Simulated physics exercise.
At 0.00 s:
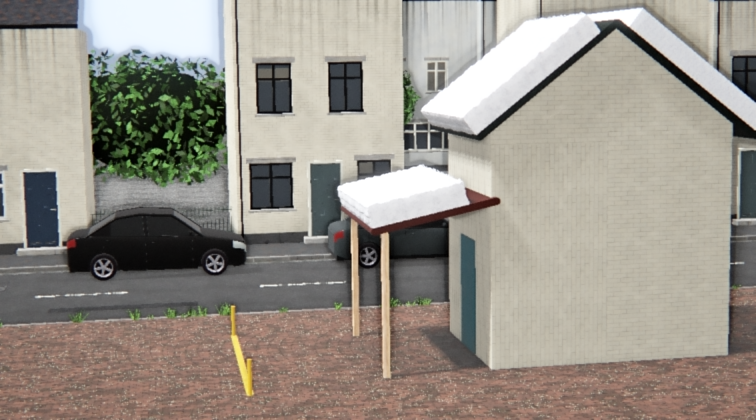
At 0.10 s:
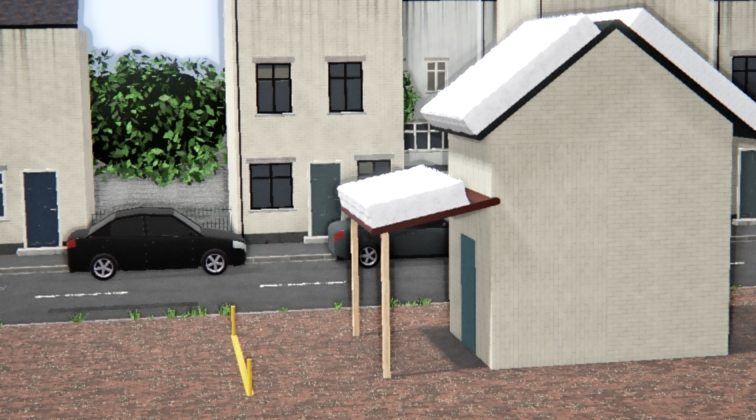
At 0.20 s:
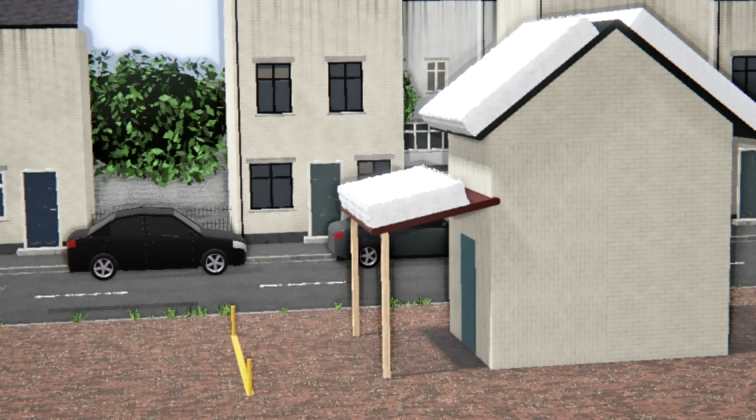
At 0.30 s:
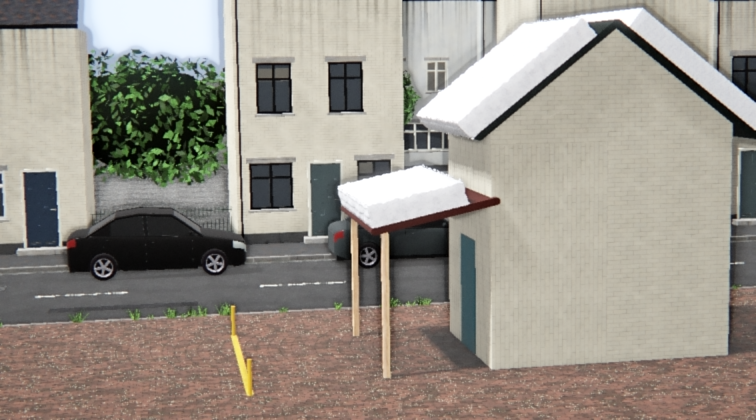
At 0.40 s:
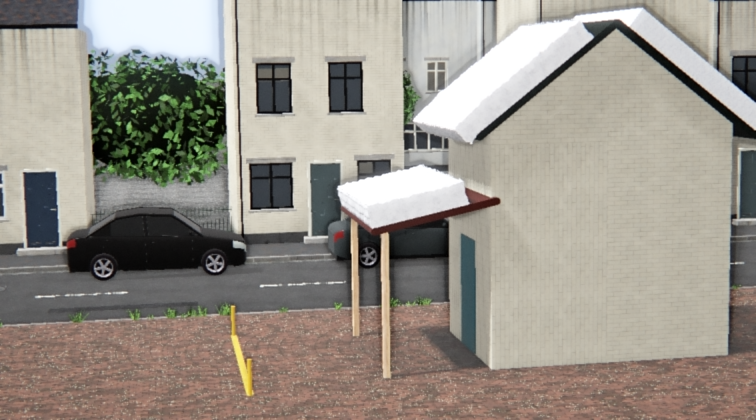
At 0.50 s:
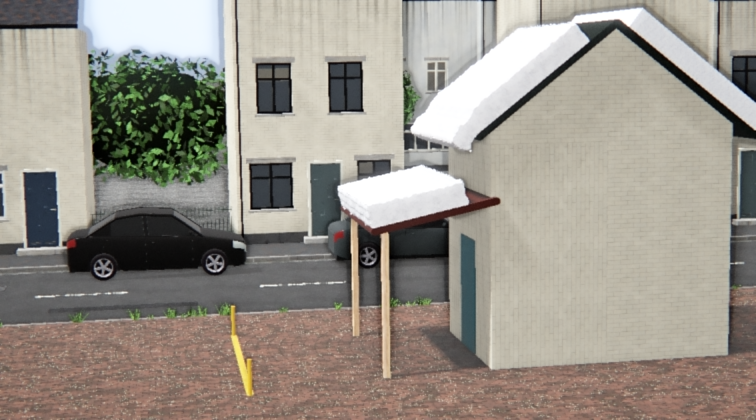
Thick white snow on the small building's steep roof slides slightly down its left slope.
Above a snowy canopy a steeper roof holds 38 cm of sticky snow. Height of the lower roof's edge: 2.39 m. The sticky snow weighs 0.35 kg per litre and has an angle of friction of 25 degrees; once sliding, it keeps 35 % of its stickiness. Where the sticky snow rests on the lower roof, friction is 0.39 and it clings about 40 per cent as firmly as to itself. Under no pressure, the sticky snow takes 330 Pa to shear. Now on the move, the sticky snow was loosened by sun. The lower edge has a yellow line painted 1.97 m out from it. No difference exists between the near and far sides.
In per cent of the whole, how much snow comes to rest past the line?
22 %.
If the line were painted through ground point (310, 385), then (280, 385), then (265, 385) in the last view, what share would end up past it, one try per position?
40 %, then 35 %, then 25 %.
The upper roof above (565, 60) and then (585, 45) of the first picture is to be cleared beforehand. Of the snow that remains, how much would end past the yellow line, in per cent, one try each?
In turn about 10 %, 16 %.
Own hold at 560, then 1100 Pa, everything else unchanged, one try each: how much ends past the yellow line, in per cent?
Respectively, close to 14 % and close to 0 %.
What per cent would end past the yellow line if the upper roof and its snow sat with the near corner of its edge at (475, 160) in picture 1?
That would come to around 7 %.
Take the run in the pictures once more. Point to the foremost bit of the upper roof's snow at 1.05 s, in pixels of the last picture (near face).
About (421, 184).
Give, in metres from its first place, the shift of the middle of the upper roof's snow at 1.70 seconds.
I'd say close to 2.4 m.
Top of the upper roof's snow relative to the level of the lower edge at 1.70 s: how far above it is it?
Roughly 1.4 m.
After 1.05 s, none is below the lower edge and 0 % is past the line.
After 1.70 s, none is below the lower edge and 0 % is past the line.
After 2.35 s, 45 % is below the lower edge and 0 % is past the line.
After 3.00 s, 59 % is below the lower edge and 21 % is past the line.
After 4.20 s, at the end, 59 % is below the lower edge and 22 % is past the line.
